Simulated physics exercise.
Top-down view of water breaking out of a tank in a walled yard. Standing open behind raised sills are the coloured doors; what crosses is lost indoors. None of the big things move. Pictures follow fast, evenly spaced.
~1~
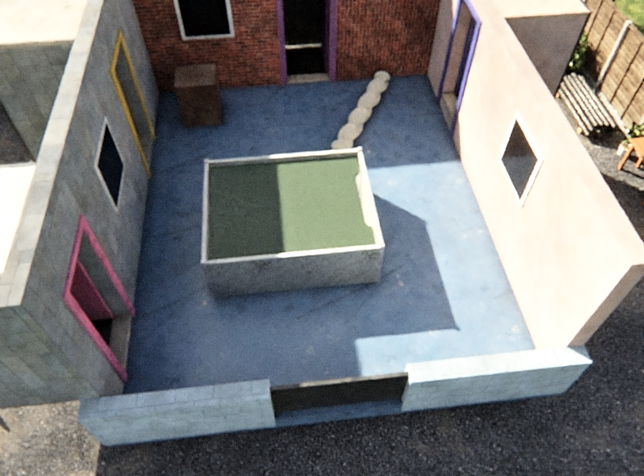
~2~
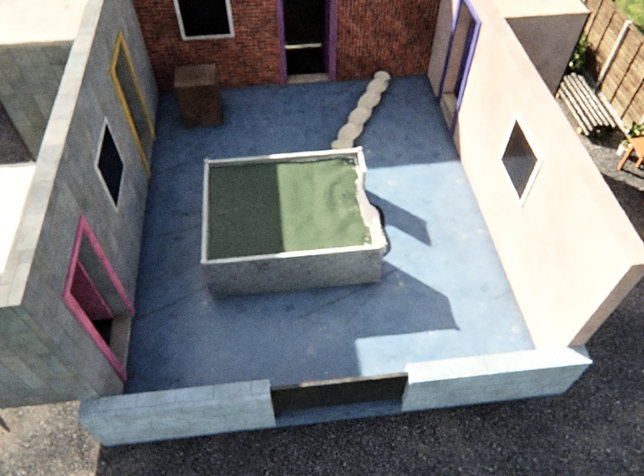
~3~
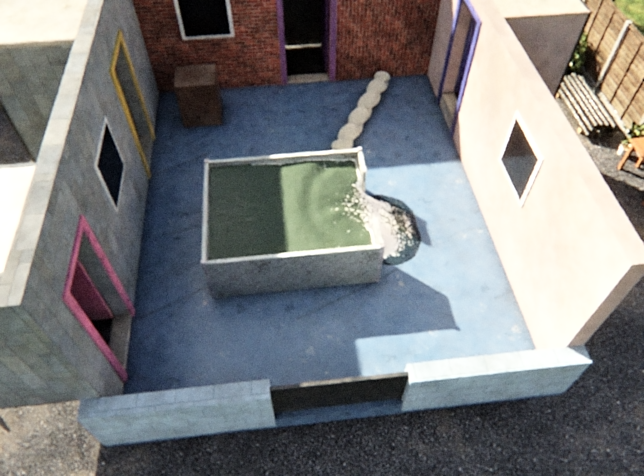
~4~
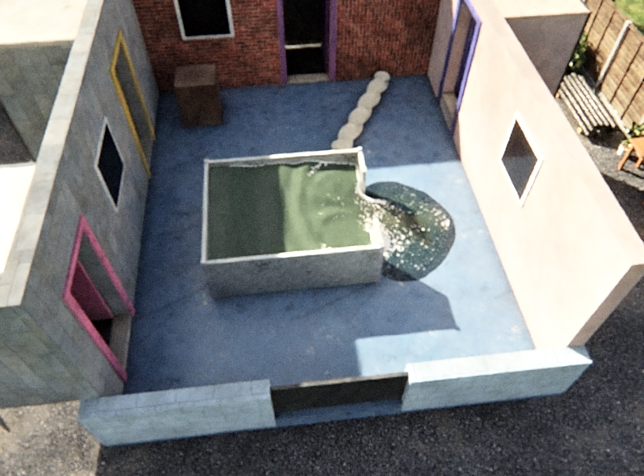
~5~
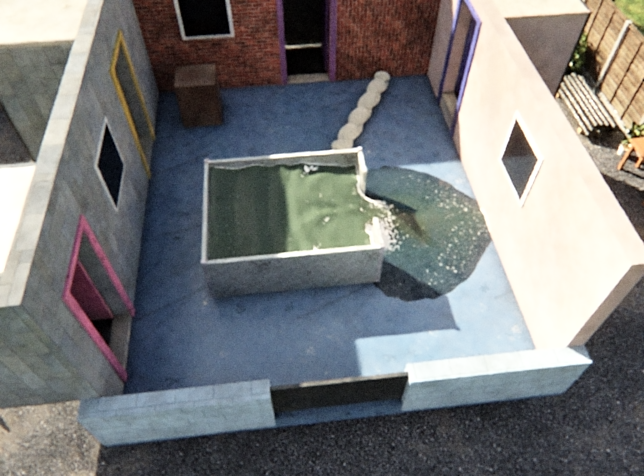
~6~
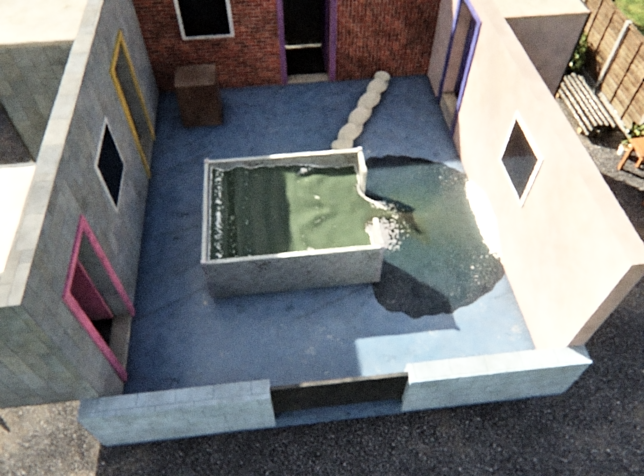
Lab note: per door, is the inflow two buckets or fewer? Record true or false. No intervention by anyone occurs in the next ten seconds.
Purple door true; pink door false; yellow door true; blue door true.
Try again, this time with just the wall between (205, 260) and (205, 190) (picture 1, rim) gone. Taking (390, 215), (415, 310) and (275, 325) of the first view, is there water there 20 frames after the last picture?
As listed: Free of water, covered, covered.
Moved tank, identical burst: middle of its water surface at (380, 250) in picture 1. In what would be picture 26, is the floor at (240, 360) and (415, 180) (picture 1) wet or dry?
In that order: Under water, flooded.
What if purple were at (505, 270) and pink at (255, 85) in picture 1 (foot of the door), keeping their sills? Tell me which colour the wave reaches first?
That is the purple door.
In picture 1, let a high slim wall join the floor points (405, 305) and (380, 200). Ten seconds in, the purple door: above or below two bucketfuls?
Purple door lets less in.
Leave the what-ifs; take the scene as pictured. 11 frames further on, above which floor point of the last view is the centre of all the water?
Roughly (350, 231) in the last picture.
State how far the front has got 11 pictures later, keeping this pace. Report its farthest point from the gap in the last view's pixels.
The front tops out at about (421, 76).
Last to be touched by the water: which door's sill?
My answer: The one in yellow.
A moment on, water covers 20 % of the floor; the purple door not reached, the pink door not reached, the yellow door not reached, the blue door wet at the sill, nothing in.
Next, water covers 30 % of the floor; the purple door not reached, the pink door not reached, the yellow door not reached, the blue door wet at the sill, nothing in.
Then, water covers 50 % of the floor; the purple door wet at the sill, nothing in, the pink door not reached, the yellow door not reached, the blue door wet at the sill, nothing in.
Later, water covers 70 % of the floor; the purple door wet at the sill, nothing in, the pink door over two buckets in, the yellow door not reached, the blue door wet at the sill, nothing in.
In the end, water covers 85 % of the floor; the purple door wet at the sill, nothing in, the pink door far over two buckets in, the yellow door wet at the sill, nothing in, the blue door wet at the sill, nothing in.
